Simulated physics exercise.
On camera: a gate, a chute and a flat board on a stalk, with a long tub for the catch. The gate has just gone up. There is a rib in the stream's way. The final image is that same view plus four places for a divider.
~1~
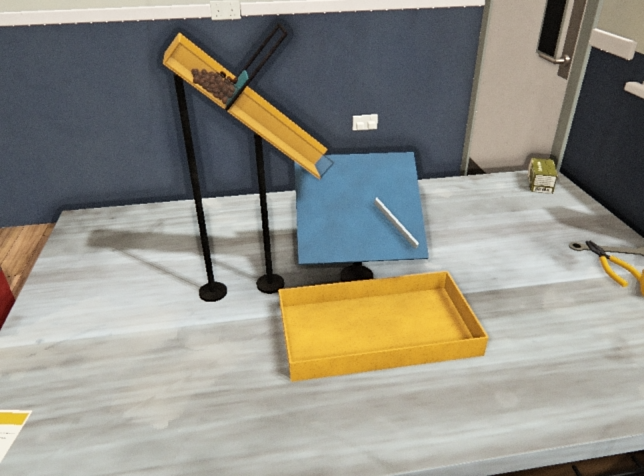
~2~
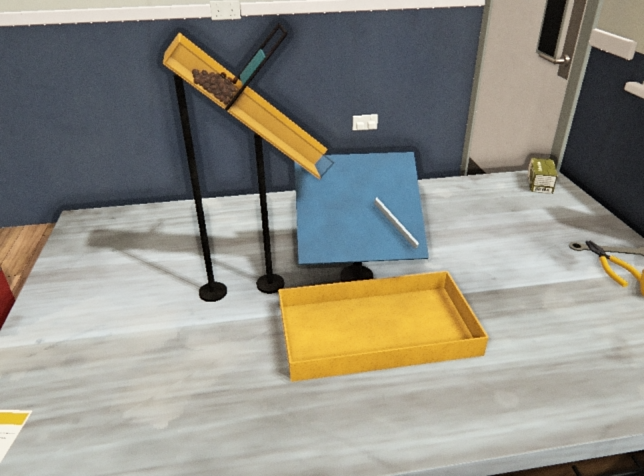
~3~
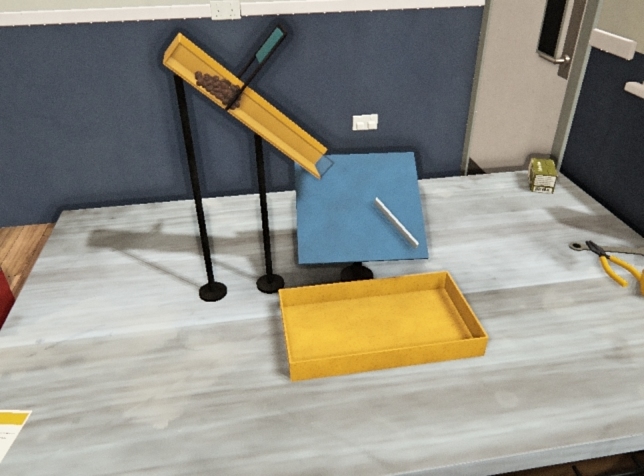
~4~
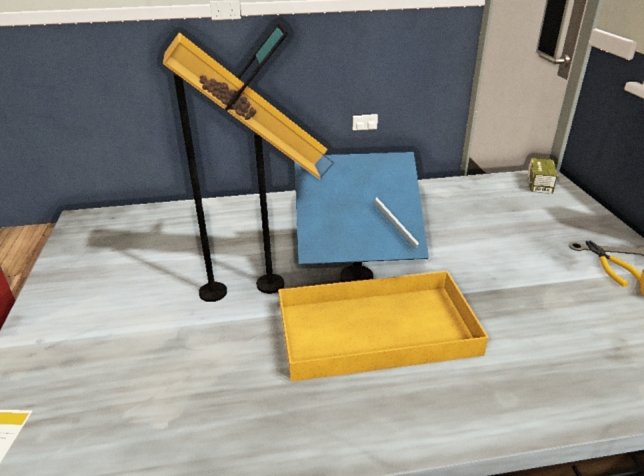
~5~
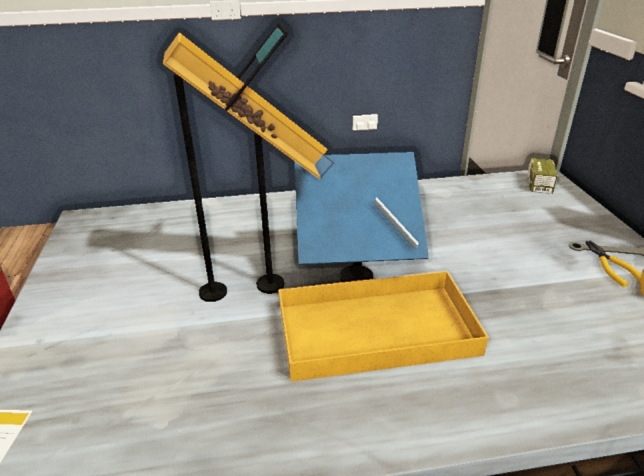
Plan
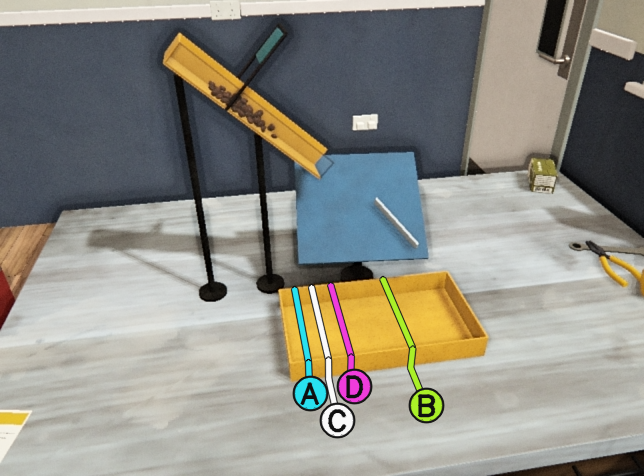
Brown pieces sliding down a sloping yellow chute after its gate lifts, above a tilted blue board and an empty yellow tub.
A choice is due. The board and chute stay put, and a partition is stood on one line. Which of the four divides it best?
B beats the others.
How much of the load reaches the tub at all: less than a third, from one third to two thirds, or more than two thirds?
It is more than two thirds.
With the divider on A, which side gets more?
The right side.
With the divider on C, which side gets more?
The right side.
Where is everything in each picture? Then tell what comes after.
Load behind the gate (217, 88), flat chocolate drops; lip of the chute (317, 172), sloping fairly steeply, in the first picture.
Middle of the board (359, 205), tilted fairly steeply; middle of its low edge (364, 261); of its high edge (354, 154), in the second picture.
Front corners of the tub (291, 363) and (488, 337), empty; front of the load (236, 103), in the third picture.
Middle of the load (226, 99); its front (251, 111), roughly a quarter of the way to the lip; rib from (376, 198) to (418, 244), in the fourth picture.
Middle of the load (238, 103); its front (274, 136), roughly half of the way to the lip, in the fifth picture.
On the marked copy, line A crosses the front rim at (308, 361); line B crosses the front rim at (412, 347); line C crosses the front rim at (328, 358); line D crosses the front rim at (350, 355).
Choosing A, of what is caught, not one piece on the left of the divider, every piece on the right.
Choosing B, of what is caught, roughly half on the left of the divider, roughly half on the right.
Choosing C, of what is caught, not one piece on the left of the divider, every piece on the right.
Choosing D, of what is caught, just a few on the left of the divider, almost all on the right.
